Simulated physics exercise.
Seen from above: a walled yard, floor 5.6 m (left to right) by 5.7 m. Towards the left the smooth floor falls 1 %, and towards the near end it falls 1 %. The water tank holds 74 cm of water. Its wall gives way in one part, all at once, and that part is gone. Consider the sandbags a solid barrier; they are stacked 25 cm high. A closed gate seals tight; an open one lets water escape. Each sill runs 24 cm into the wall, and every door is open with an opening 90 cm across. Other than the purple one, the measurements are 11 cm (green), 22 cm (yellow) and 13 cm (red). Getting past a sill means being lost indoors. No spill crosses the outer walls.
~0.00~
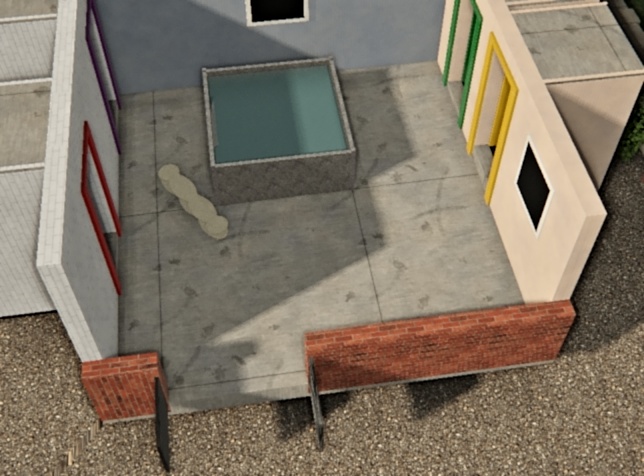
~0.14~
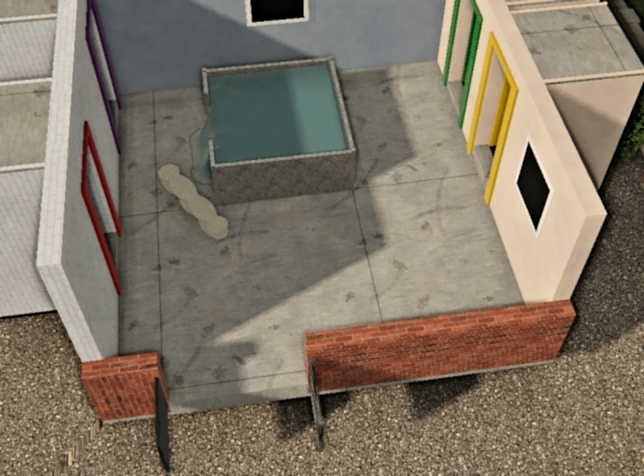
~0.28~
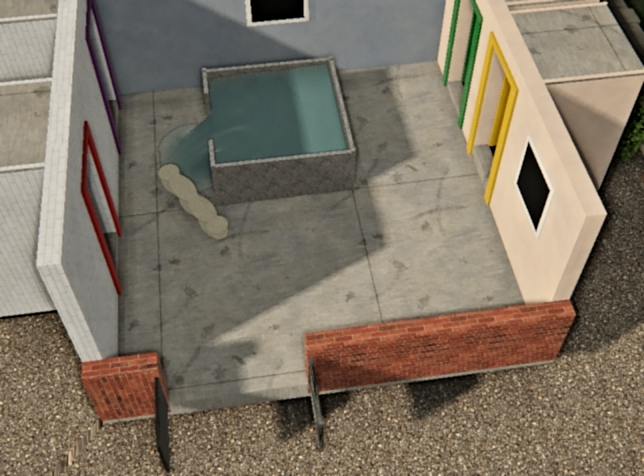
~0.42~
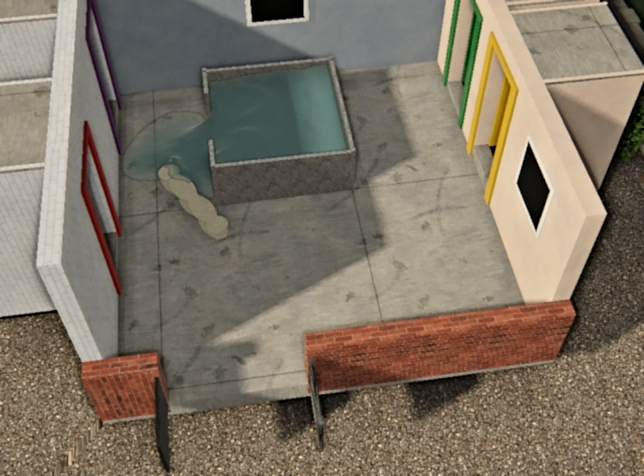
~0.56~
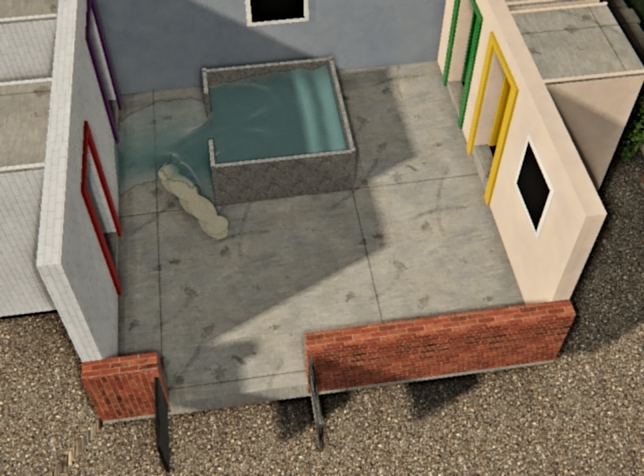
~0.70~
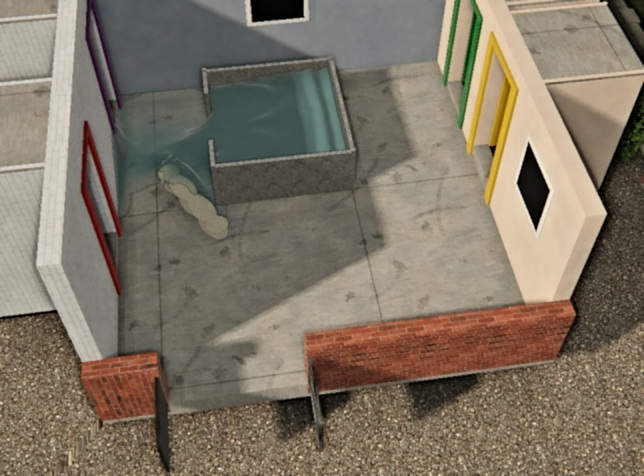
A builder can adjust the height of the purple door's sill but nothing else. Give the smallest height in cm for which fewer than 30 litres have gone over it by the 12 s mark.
About 36 cm.
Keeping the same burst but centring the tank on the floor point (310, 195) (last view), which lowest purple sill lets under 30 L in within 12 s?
In that case about 21 cm.
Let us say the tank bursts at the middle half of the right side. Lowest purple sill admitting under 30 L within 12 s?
About 8.5 cm.
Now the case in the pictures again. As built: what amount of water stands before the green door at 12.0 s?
It comes to about 5.5 centimetres deep.
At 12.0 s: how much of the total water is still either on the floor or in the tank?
Roughly 66 %.
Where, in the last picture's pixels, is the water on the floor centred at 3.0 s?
Centre of the water: Approx. (233, 160) px.
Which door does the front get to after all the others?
That would be the yellow door.
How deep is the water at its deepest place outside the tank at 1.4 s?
60 cm.
After 1.4 s water covers 25 % of the floor, deepest (60 cm) near (120, 99); 39 cm at the purple door, 26 litres in over its 24 cm sill.
After 3.0 s water covers 55 % of the floor, deepest (36 cm) near (120, 99); 33 cm at the purple door, 128 litres in over its 24 cm sill.
After 12.0 s water covers 95 % of the floor, deepest (15 cm) near (119, 393); 11 cm at the purple door, 158 litres in over its 24 cm sill.
At the purple door as built, the water arrived by 0.6 s and peaked near 42 cm at 2.0 s.
With a sill of 30 cm, 76 litres would have come in within the 12 s; with 40 cm, 15 litres. So under 30 litres takes about 36 cm.
